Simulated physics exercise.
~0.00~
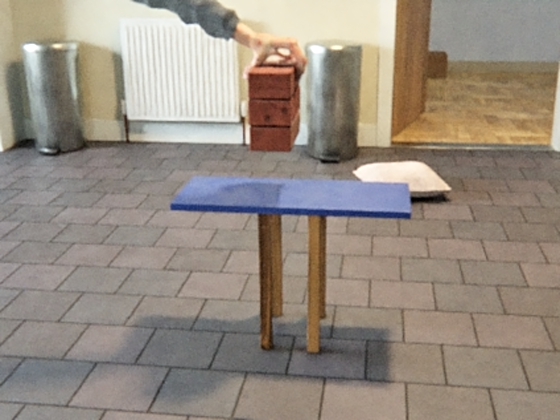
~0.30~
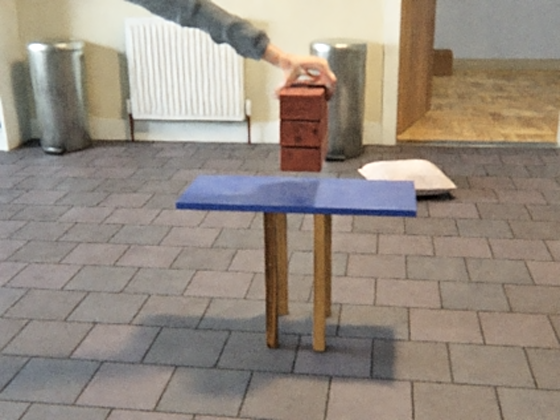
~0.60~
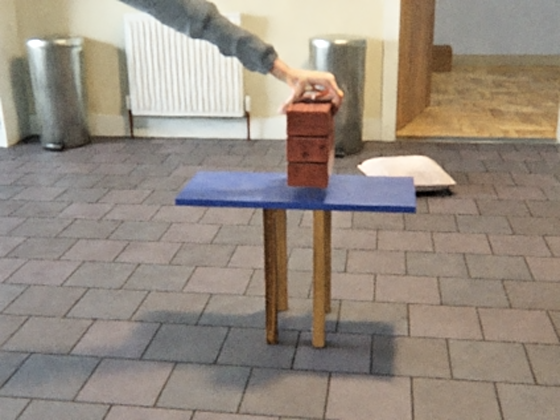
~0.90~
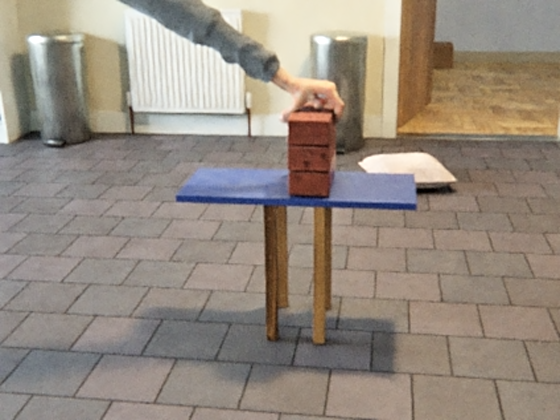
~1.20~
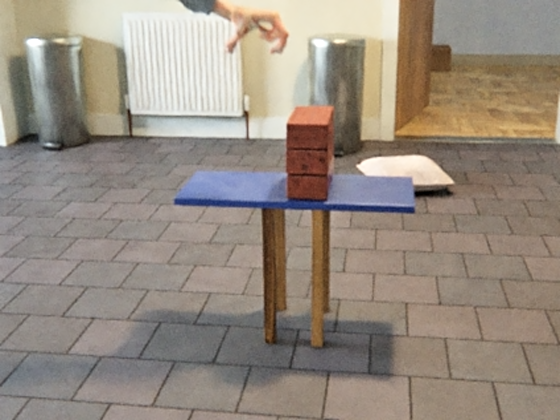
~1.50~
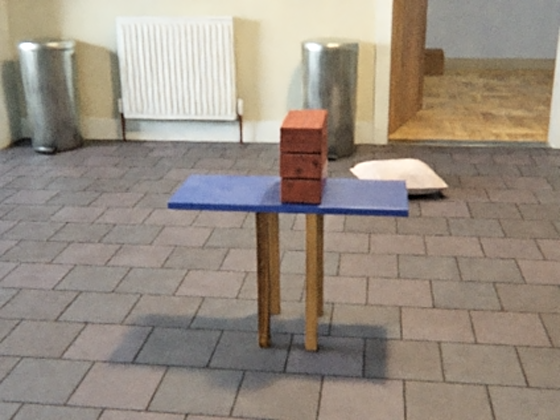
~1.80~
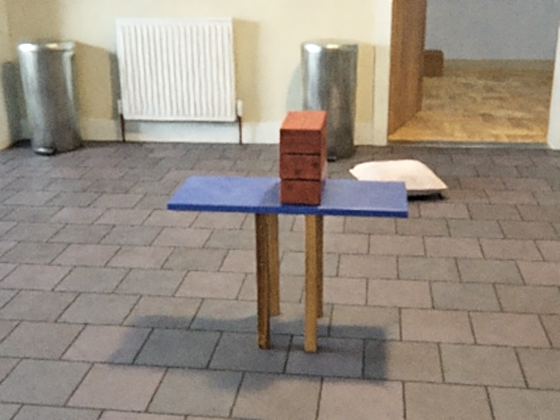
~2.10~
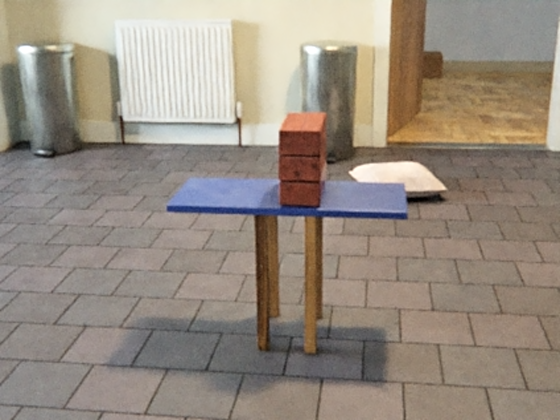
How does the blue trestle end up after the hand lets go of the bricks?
It stays upright and level on its wooden legs, with the stack of bricks still resting on top.
